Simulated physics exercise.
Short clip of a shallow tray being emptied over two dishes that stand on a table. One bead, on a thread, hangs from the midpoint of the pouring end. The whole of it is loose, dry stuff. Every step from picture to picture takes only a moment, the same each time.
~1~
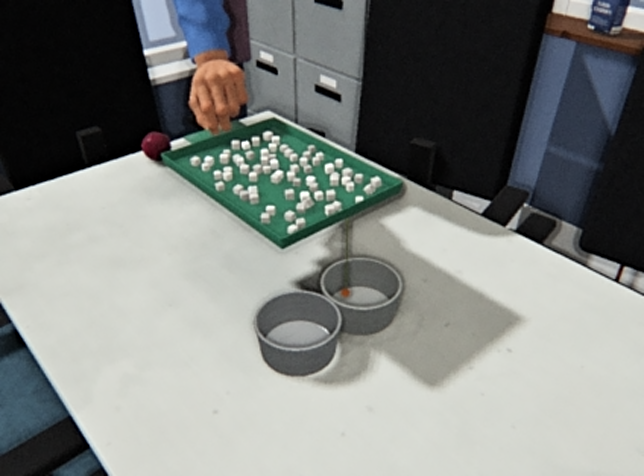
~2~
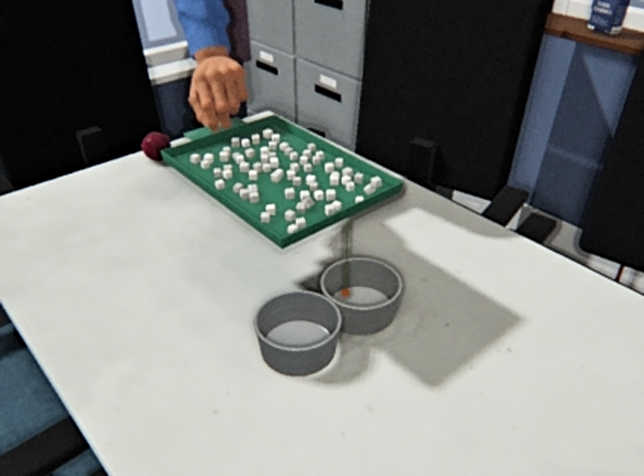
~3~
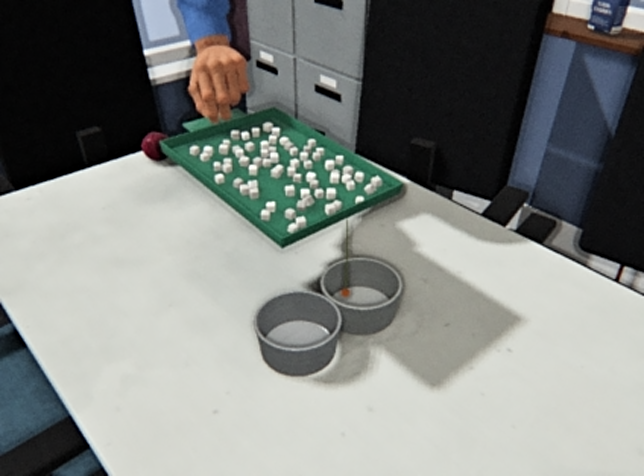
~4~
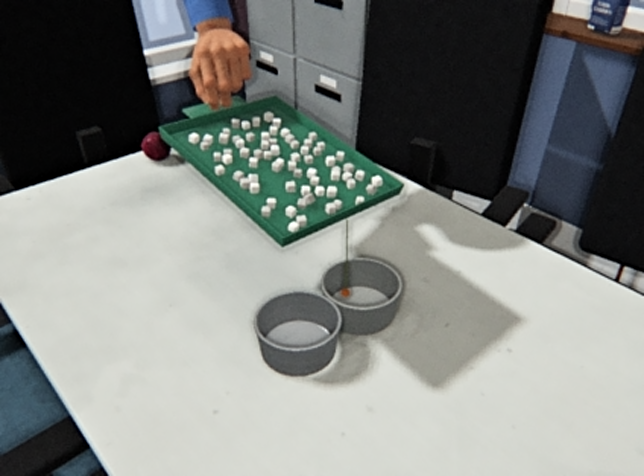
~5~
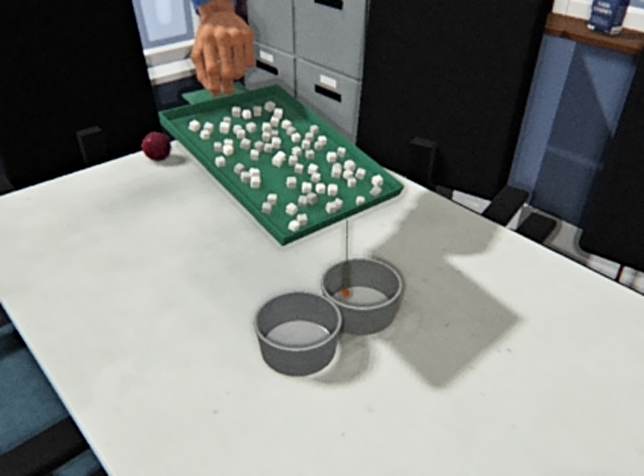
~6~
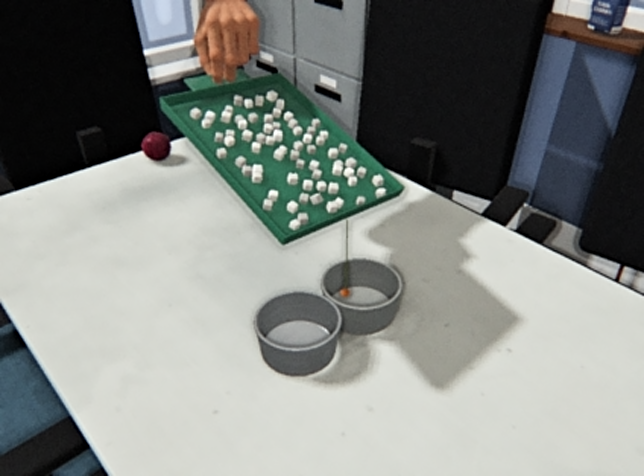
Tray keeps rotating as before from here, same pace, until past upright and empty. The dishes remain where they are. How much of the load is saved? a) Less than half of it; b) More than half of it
Less than half of it (a).
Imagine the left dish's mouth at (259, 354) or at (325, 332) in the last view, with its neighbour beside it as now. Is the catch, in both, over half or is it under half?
First place: Short of half; second place: Beyond half.
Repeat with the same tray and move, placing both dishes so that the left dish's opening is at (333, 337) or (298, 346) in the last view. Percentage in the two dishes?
Around 80 and around 30 per cent, in that order.
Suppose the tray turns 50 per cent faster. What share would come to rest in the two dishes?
About 10 in a hundred.
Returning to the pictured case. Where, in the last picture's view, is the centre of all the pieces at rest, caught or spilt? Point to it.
Near (410, 354), more or less.
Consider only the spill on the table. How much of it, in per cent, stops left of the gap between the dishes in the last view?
Near 0 per cent.
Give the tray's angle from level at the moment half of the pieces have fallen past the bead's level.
Approx. reading: About 115°.
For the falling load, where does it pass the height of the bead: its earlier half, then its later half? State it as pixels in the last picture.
Initially about (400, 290); subsequently about (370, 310).
Soon, tray tipped steeply; nearly all on the tray; a small part in the air.
A while on, tray tipped right over; most on the tray; about a quarter outside both.
Towards the end, tray tipped past a quarter turn; a small part in the right dish; most outside both.
Finally, tray tipped past a quarter turn; none in the left dish; a small part in the right dish; most outside both.
